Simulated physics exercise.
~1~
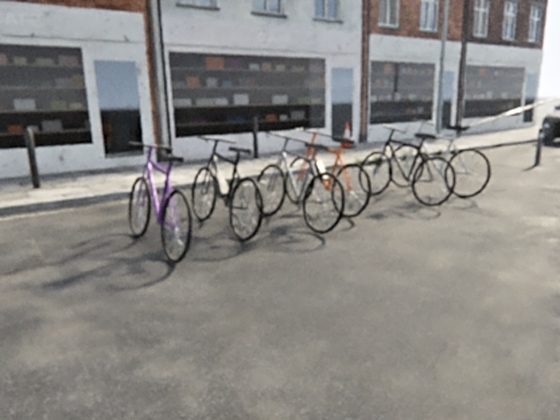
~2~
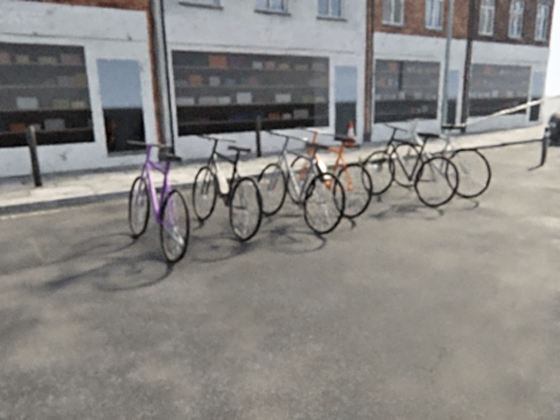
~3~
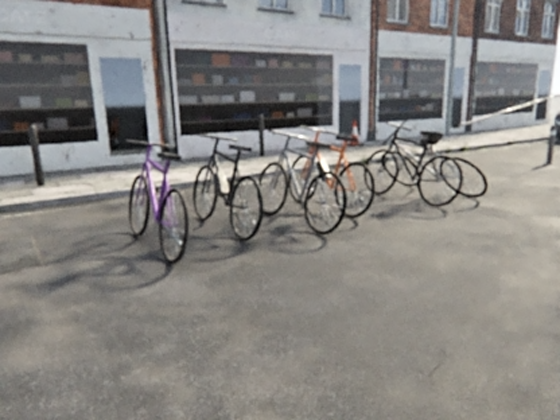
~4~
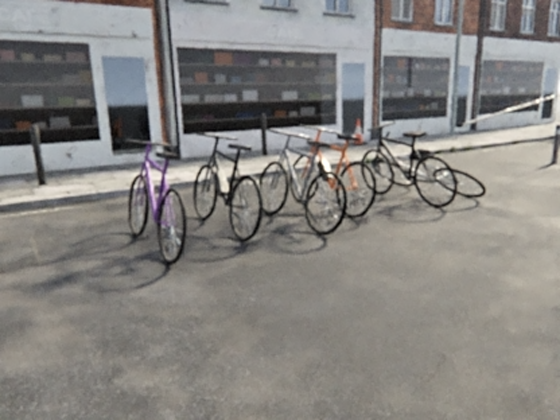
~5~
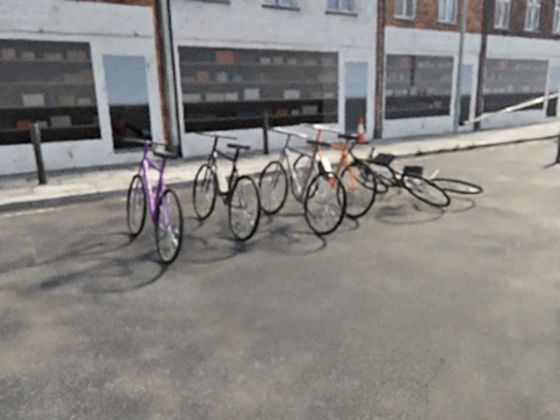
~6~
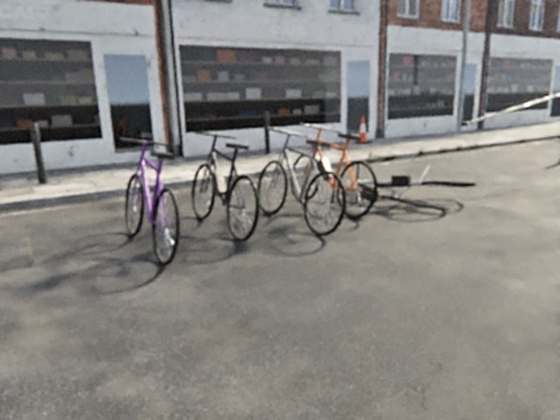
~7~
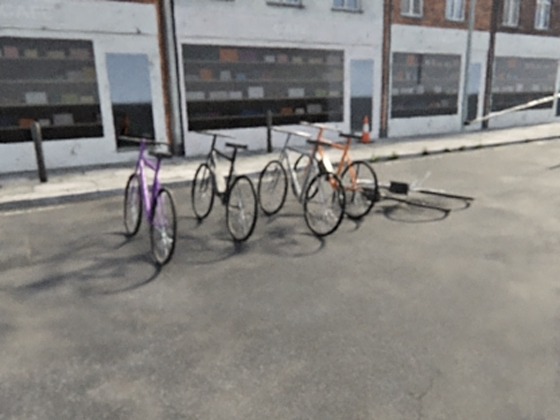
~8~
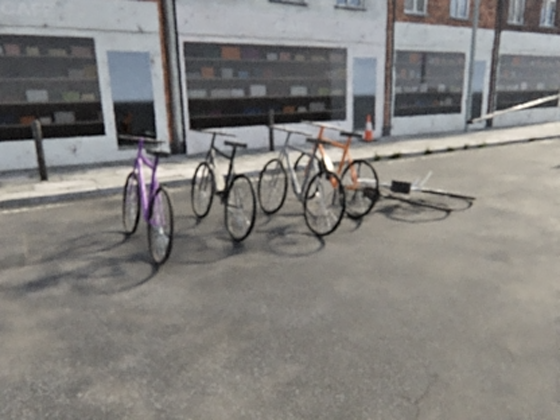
Six bicycles standing in a row on a street, the two at the right toppling and lying flat while four stay upright.
